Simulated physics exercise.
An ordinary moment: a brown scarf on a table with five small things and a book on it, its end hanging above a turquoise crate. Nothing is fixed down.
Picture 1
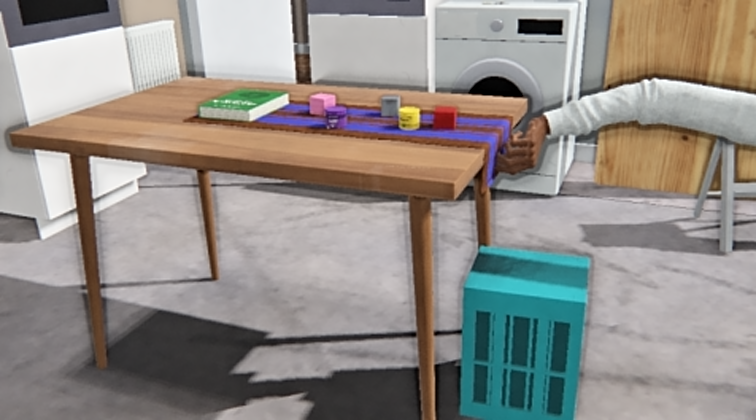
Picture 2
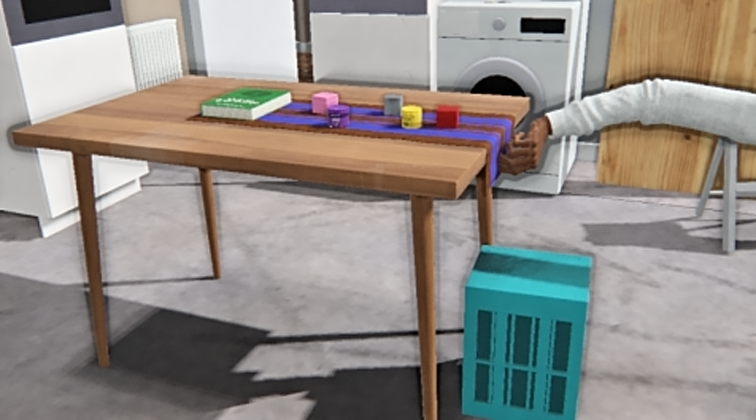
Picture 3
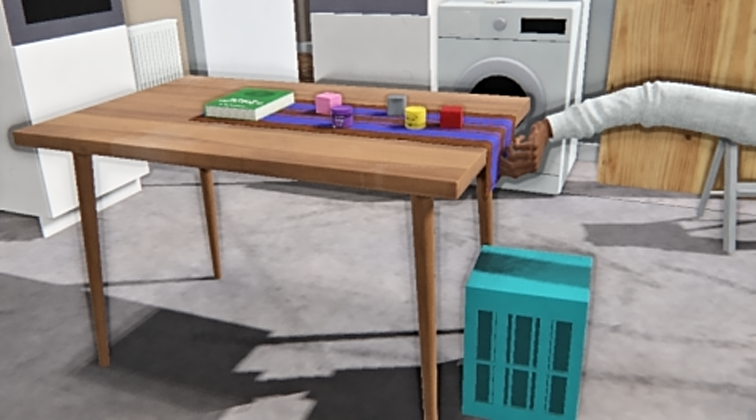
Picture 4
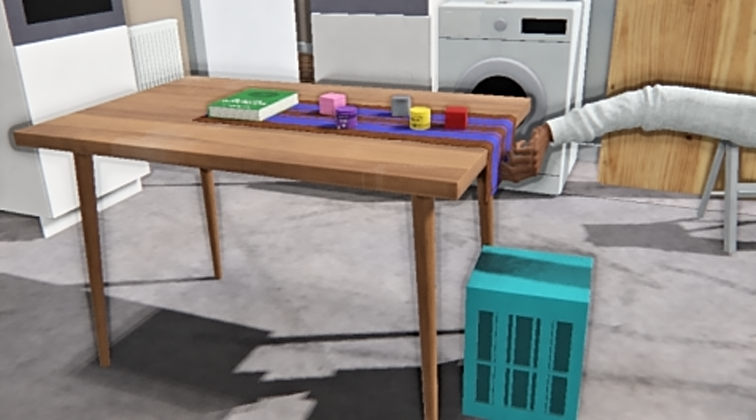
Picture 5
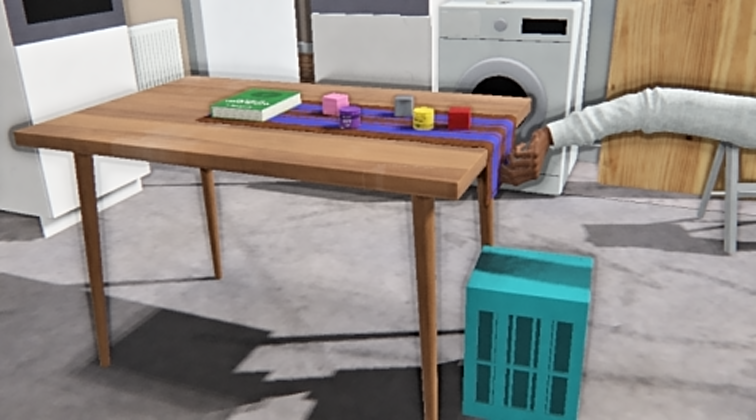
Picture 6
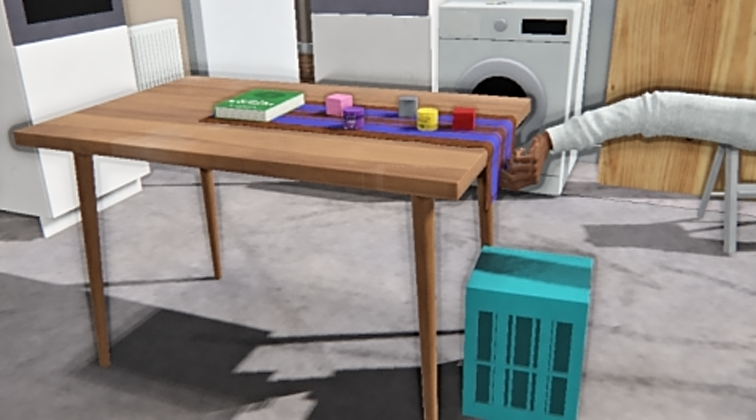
The clip opens on a wooden table holding a green book and five small objects on a purple-and-brown scarf, its end hanging above a turquoise crate. A hand at the right edge draws the scarf slightly downward, and the book and objects shift slowly rightward with it.
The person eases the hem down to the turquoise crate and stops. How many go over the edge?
Over the edge go two.
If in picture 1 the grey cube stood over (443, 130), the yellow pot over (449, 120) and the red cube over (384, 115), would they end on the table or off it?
The grey cube is carried off; the yellow pot comes down; the red cube survives.
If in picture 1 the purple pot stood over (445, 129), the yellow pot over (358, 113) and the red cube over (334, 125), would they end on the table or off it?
The purple pot falls, the yellow pot survives, the red cube does not fall.
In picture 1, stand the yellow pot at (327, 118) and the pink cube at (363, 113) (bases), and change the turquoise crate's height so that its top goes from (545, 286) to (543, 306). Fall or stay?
The yellow pot does not fall; the pink cube stays on.
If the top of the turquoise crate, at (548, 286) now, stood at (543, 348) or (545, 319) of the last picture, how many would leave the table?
It would be 4 and 3.
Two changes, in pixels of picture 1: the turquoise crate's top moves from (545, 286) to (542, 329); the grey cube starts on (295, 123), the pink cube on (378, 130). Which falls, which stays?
The grey cube keeps its place on top, the pink cube is carried off.
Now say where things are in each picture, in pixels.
Hem (481, 194); red cube (445, 109); yellow pot (409, 110); grey cube (390, 97); purple pot (335, 108); pink cube (322, 96); top of the crate (545, 286), in the first frame.
Hem (485, 194); red cube (448, 108), in the second frame.
Hem (485, 198); yellow pot (416, 109), in the third frame.
Hem (485, 202); grey cube (401, 97); top of the crate (548, 286), in the fourth frame.
Hem (486, 206); purple pot (349, 108), in the fifth frame.
Hem (485, 211); red cube (464, 110); yellow pot (427, 110); grey cube (408, 98); purple pot (353, 109); pink cube (339, 96), in the sixth frame.
Soon after, hem near (500, 246); red cube gone.
Then, hem on the crate; red cube and yellow pot gone.
At rest, hem on the crate; red cube and yellow pot gone. The table loses two.
